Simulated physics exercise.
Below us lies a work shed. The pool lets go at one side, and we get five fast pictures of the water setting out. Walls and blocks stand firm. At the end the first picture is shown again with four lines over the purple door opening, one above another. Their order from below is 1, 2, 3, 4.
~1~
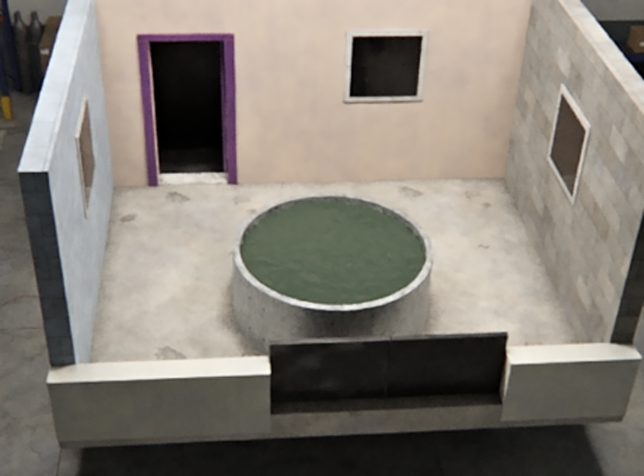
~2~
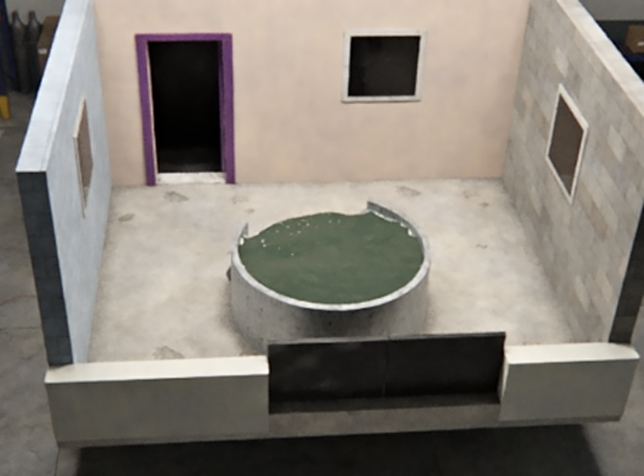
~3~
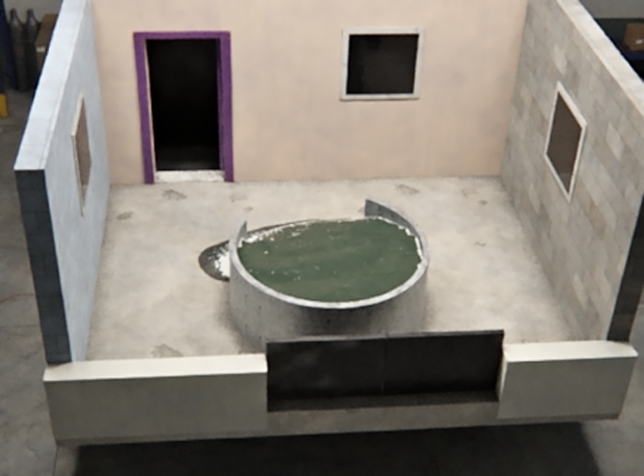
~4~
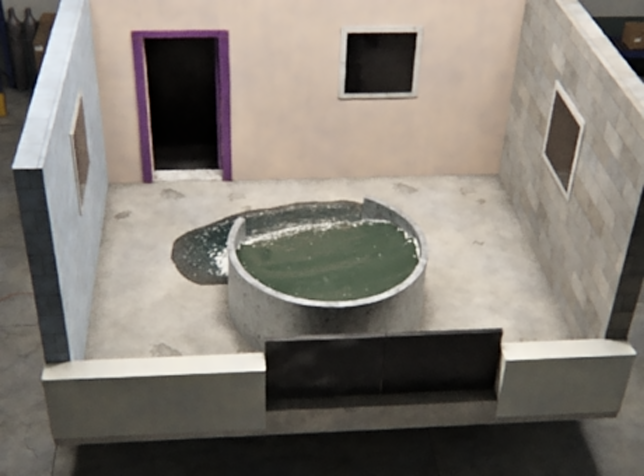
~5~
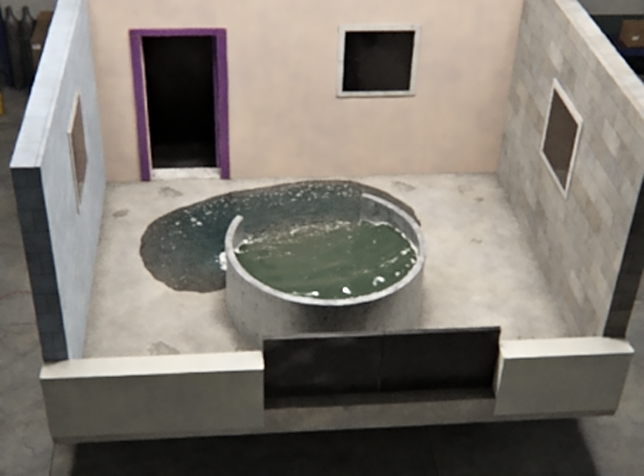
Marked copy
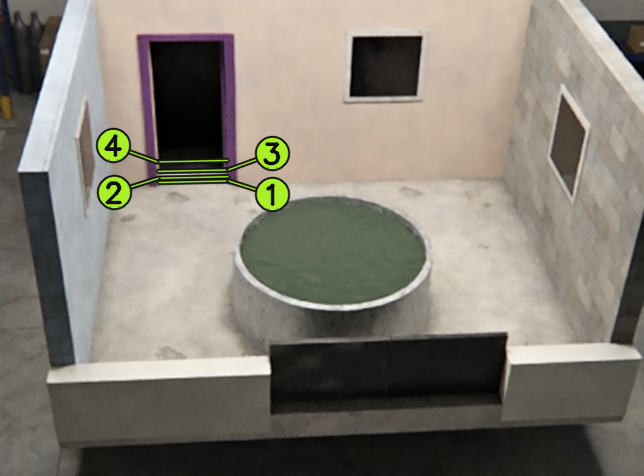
Green water poured out through a gap at the back of a round pool and spread across the pale floor behind and to the left, while the level inside the pool dropped.
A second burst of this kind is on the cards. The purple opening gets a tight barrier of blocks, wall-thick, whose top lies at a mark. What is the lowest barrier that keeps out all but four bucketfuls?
4 is the one.
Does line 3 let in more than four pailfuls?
Yes, it does.
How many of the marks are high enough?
One of the four.
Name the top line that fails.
3.
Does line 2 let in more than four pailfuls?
Yes, it does.
In lime, 1 at (193, 181); 2 at (193, 177); 3 at (193, 170); 4 at (192, 161); from the bottom up 1, 2, 3, 4.
With 1, dozens of bucketfuls pour in.
With 2, dozens of bucketfuls pour in.
With 3, about 8 bucketfuls get in.
With 4, a splash gets over, under a bucket.
